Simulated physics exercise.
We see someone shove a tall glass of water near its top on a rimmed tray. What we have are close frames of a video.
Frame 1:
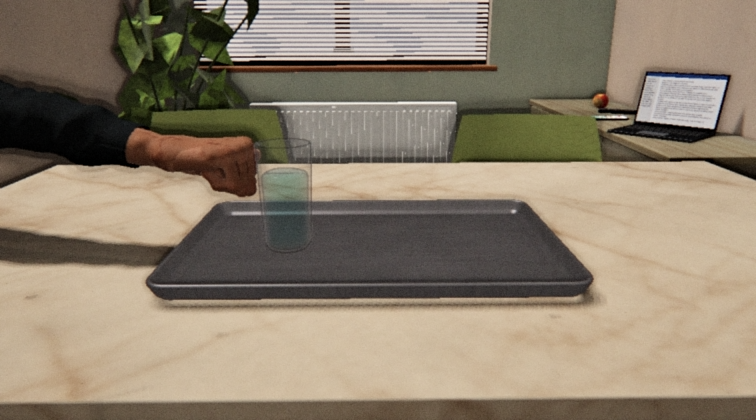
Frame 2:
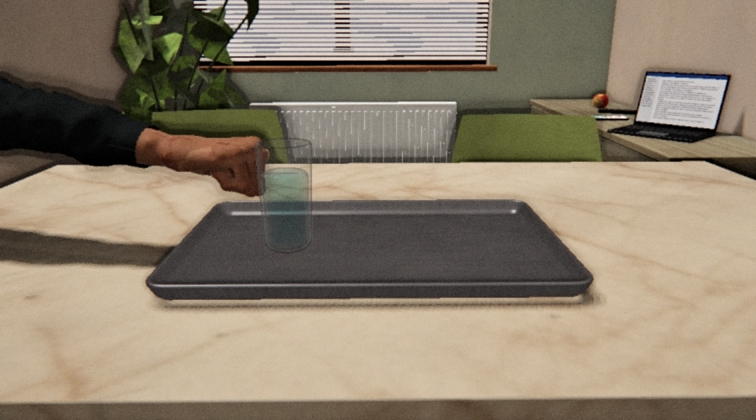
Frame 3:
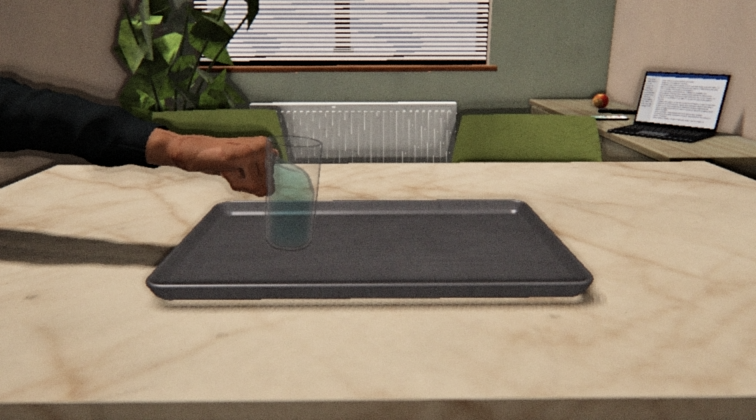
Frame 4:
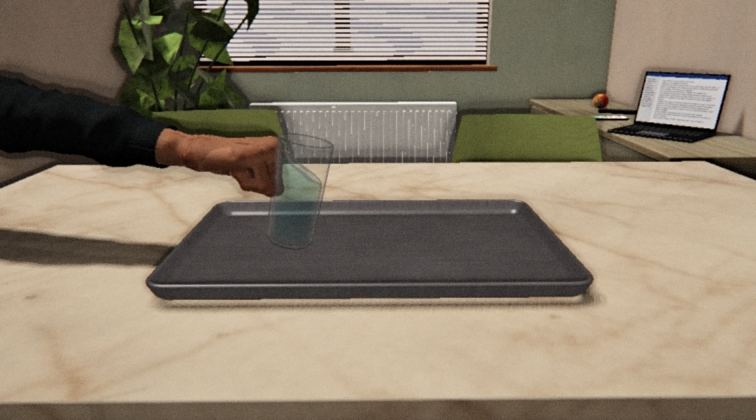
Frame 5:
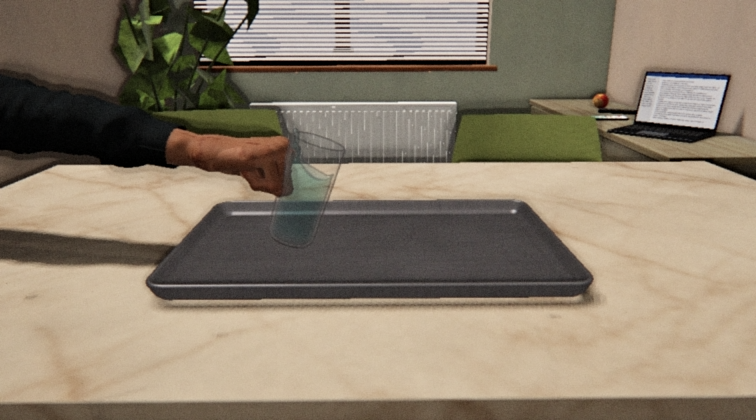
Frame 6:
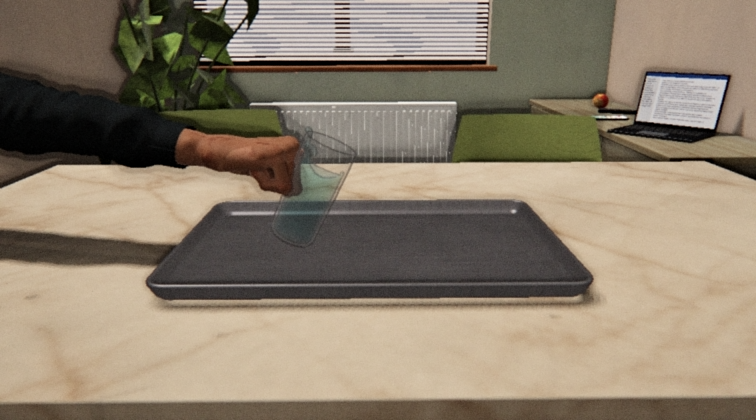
A tall glass of water leaning steadily rightward on a dark rimmed tray as a hand pushes near its top from the left.
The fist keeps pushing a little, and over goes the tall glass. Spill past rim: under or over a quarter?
Over.
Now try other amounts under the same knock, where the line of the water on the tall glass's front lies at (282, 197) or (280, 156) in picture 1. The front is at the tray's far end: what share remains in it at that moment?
You'd find close to 55 in a hundred the first time and close to 60 in a hundred the second.
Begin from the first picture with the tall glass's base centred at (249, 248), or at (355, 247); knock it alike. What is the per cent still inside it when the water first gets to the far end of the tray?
Try 1: 50 %; try 2: 70 %.
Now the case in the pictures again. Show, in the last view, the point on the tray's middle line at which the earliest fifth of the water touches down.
It lands near (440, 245).
A moment on, the tall glass is falling and 100 per cent is in the glass, 0 on the tray and 0 above or beyond its rim.
Next, the tall glass lies on its side and 65 per cent is in the glass, 28 on the tray and 6 above or beyond its rim.
Then the tall glass lies on its side and 36 per cent is in the glass, 51 on the tray and 13 above or beyond its rim.
Later the tall glass lies on its side and 20 per cent is in the glass, 44 on the tray and 36 above or beyond its rim.
In the end 64 per cent is held by tray and glass, 36 is off the tray.
